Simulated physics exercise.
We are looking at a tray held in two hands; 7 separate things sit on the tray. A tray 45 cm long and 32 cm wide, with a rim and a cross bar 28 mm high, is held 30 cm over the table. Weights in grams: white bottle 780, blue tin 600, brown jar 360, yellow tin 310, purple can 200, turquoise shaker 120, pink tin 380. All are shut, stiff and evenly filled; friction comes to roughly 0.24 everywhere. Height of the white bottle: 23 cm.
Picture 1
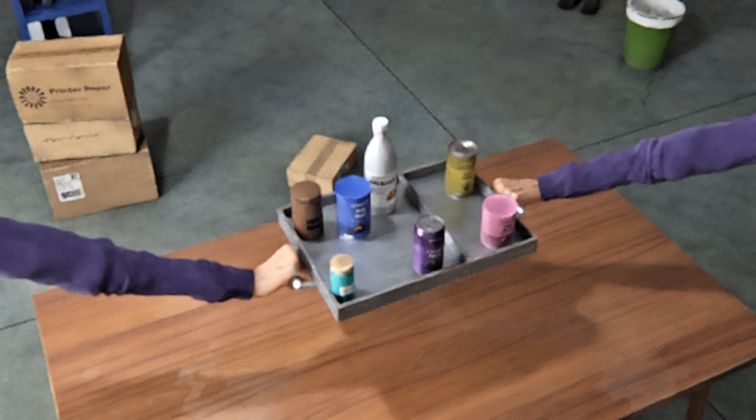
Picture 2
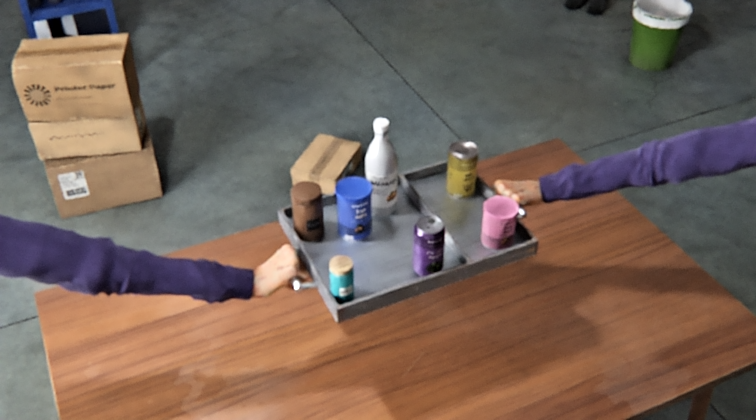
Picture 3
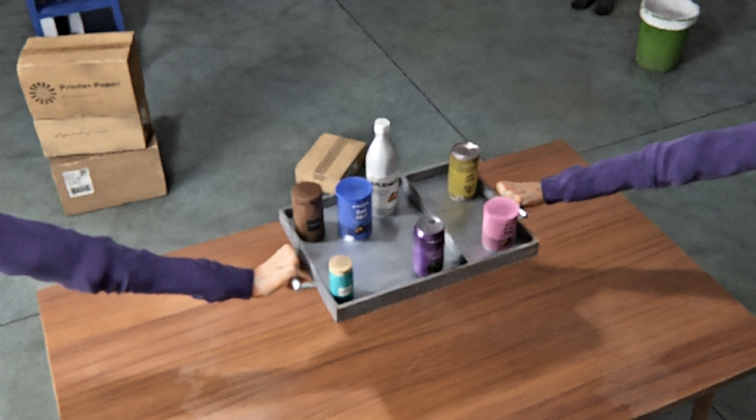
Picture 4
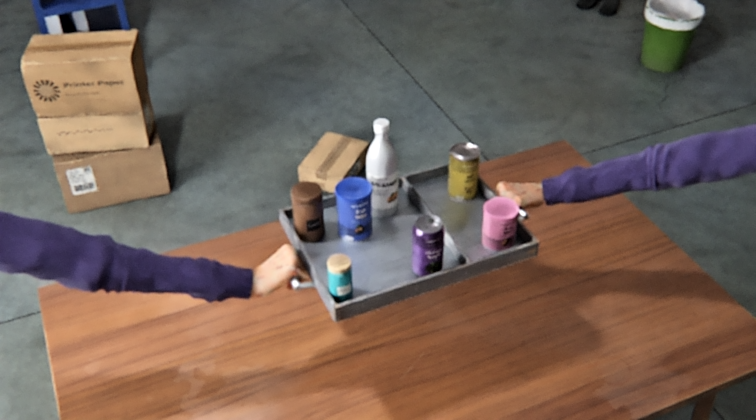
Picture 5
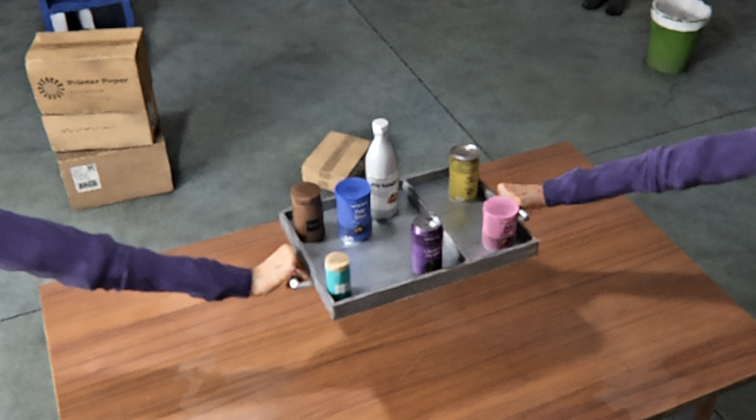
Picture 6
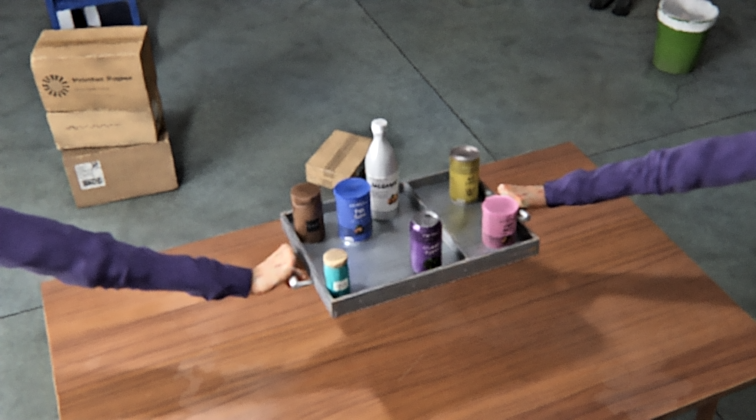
The video shows two hands holding a gray tray with a white bottle, tins, a jar, a can and a shaker above a wooden table; the tray stays level at first, then its far edge dips slightly.
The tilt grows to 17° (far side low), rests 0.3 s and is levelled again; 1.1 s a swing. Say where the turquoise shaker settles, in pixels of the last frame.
Resting place of the turquoise shaker: (306, 224).
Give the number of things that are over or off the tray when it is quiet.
That comes to 0.
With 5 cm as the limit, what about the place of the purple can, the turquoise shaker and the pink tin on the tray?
The purple can gets shifted; the turquoise shaker ends elsewhere; the pink tin ends elsewhere.
Then, 0.60 s later than the last frame, tray at 17°, far edge down; turquoise shaker 2 cm from its spot near (331, 259); white bottle 2 cm from its spot; purple can 2 cm from its spot.
Then, 0.90 s later than the last frame, tray at 17°, far edge down; turquoise shaker 10 cm from its spot near (320, 245); purple can 10 cm from its spot; pink tin 10 cm from its spot.
Then, 1.10 s later than the last frame, tray at 16°, far edge down; turquoise shaker 18 cm from its spot near (308, 230); purple can 18 cm from its spot; pink tin 16 cm from its spot.
When it is over, not toppled but over 5 cm from the start, blue tin, purple can, turquoise shaker and pink tin; the other 3 within 5 cm of the start. In the last view, turquoise shaker near (306, 223).
